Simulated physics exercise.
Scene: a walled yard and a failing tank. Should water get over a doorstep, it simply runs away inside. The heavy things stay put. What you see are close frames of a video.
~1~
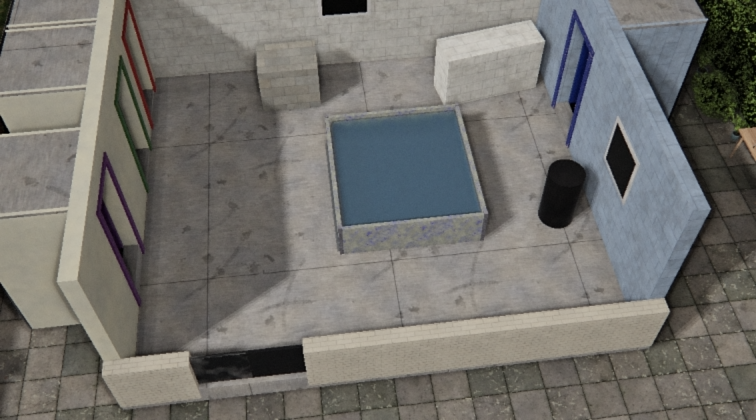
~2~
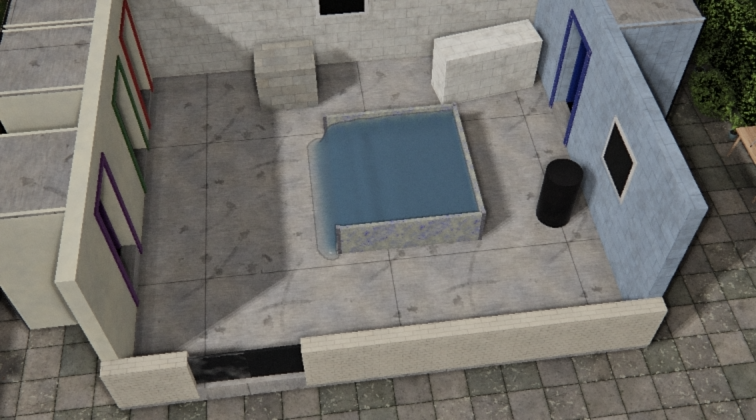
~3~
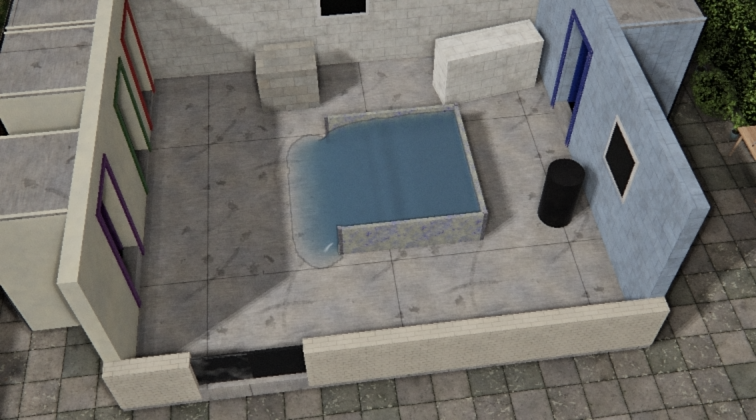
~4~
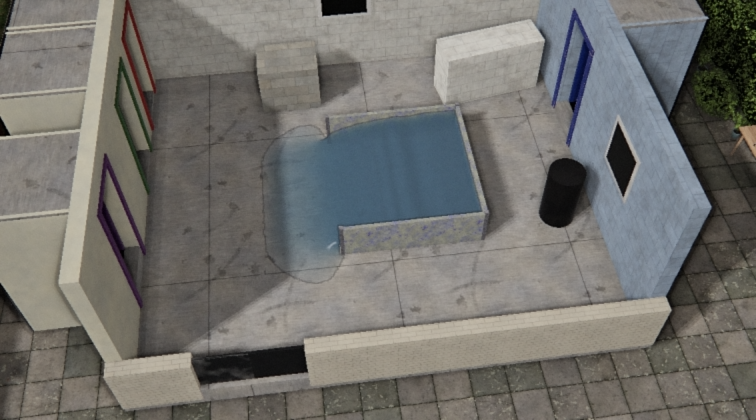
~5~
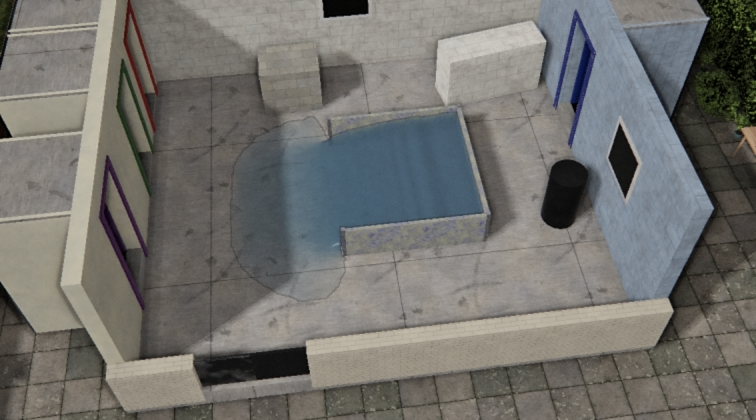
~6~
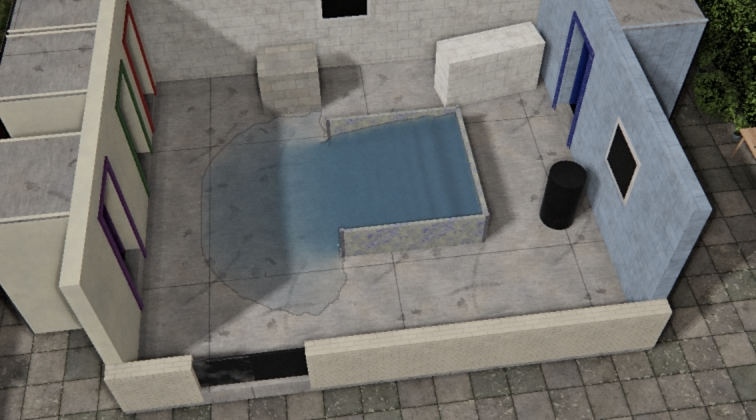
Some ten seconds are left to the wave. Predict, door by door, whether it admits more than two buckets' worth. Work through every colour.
The red door admits more than two, the green door admits more than two, the purple door admits two or fewer, the blue door admits two or fewer.
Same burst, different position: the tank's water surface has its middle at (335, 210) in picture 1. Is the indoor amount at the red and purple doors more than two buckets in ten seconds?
Red exceeds the limit, purple exceeds the limit.
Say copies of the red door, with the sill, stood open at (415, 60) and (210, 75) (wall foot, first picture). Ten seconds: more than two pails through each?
Going in order, the first one stays short and the second one exceeds it.
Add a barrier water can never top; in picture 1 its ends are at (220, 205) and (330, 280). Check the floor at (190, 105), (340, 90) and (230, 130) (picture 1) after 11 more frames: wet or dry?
Point by point: First submerged, second not reached, third submerged.
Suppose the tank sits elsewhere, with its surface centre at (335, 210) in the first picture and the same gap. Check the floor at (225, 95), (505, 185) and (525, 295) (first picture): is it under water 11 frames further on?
In order: Untouched, untouched, untouched.
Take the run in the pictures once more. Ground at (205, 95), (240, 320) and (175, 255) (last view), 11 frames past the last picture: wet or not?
The three points read soaked through, soaked through and soaked through.
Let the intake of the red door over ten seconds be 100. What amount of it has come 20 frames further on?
Some 30 per cent.
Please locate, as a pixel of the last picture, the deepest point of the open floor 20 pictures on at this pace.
(137, 385).
A moment on, water covers 35 % of the floor; the red door not reached, the green door under two buckets in, the purple door wet at the sill, nothing in, the blue door not reached.
Next, water covers 40 % of the floor; the red door under two buckets in, the green door far over two buckets in, the purple door wet at the sill, nothing in, the blue door not reached.
Then, water covers 45 % of the floor; the red door over two buckets in, the green door far over two buckets in, the purple door wet at the sill, nothing in, the blue door not reached.
Later, water covers 80 % of the floor; the red door far over two buckets in, the green door far over two buckets in, the purple door wet at the sill, nothing in, the blue door not reached.
In the end, water covers 95 % of the floor; the red door far over two buckets in, the green door far over two buckets in, the purple door wet at the sill, nothing in, the blue door wet at the sill, nothing in.
